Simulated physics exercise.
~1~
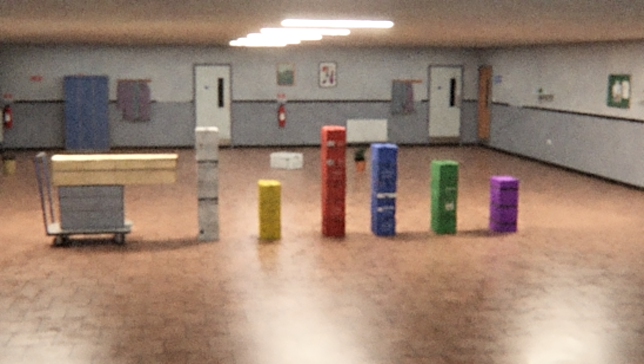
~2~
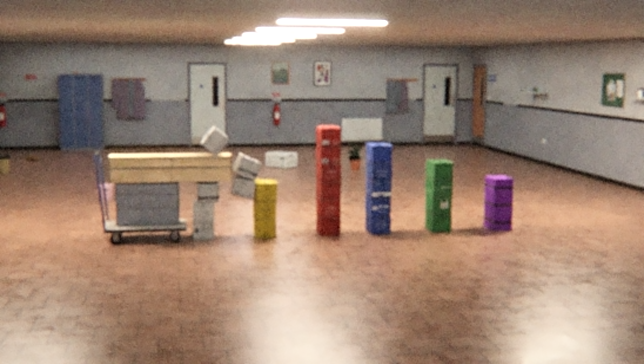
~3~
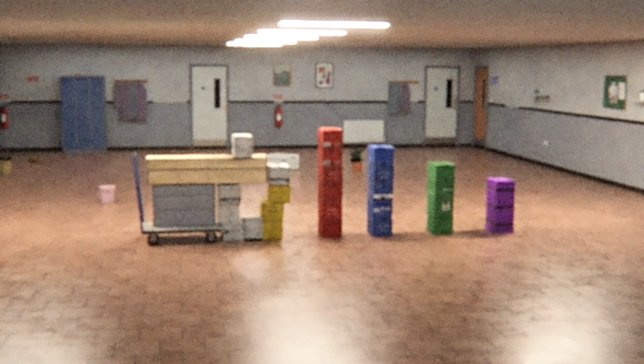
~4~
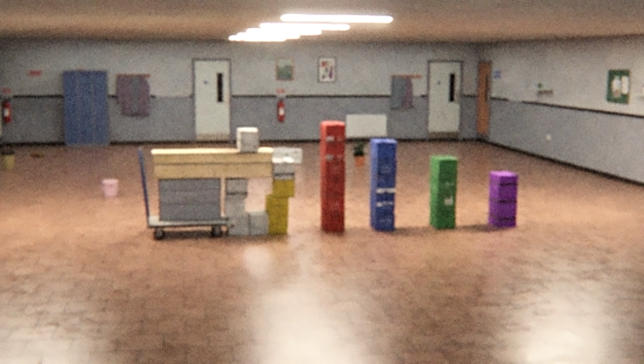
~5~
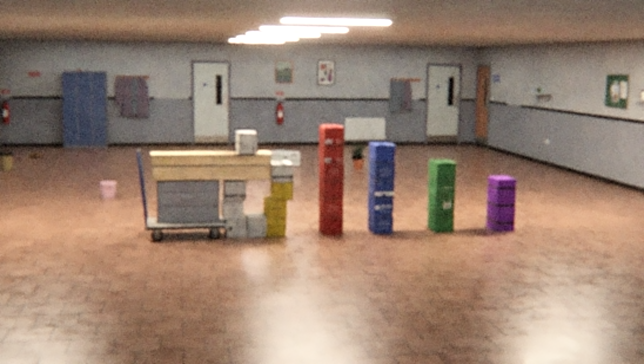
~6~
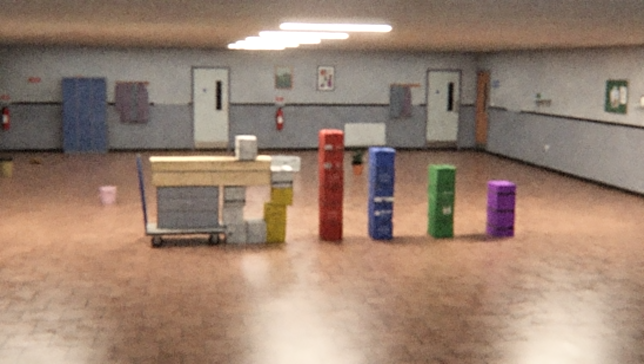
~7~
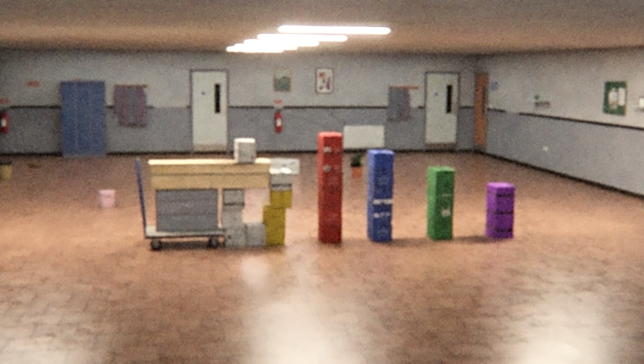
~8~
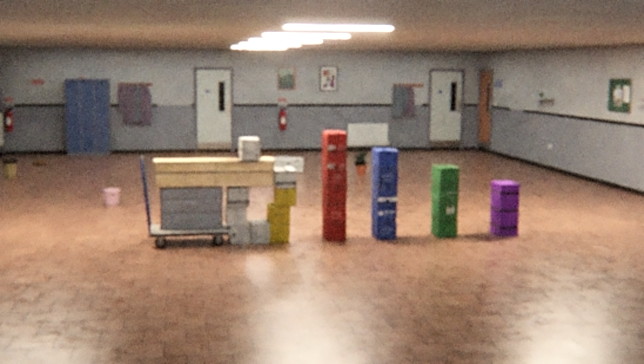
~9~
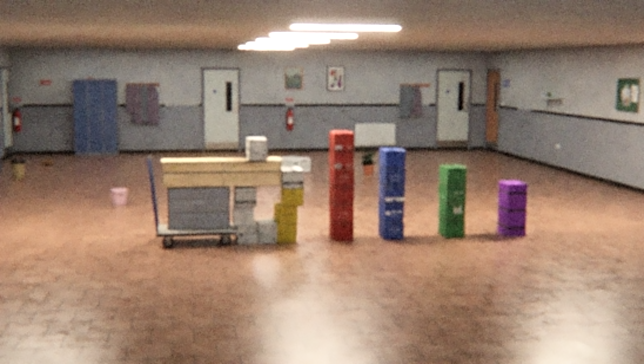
A trolley carrying a grey load with a long pale wooden case on top rolls rightward across the brown tiled floor of a large hall, seen from the front by a slightly swaying camera. Ahead of it stand columns of cartons in a row, pale, yellow, red, blue, green and purple. The jutting case strikes the tall pale column and knocks its upper cartons loose. The trolley pushes on to the short yellow column, shifting it slightly, then stops. One pale carton rests on the case, while the red, blue, green and purple columns remain standing, untouched.
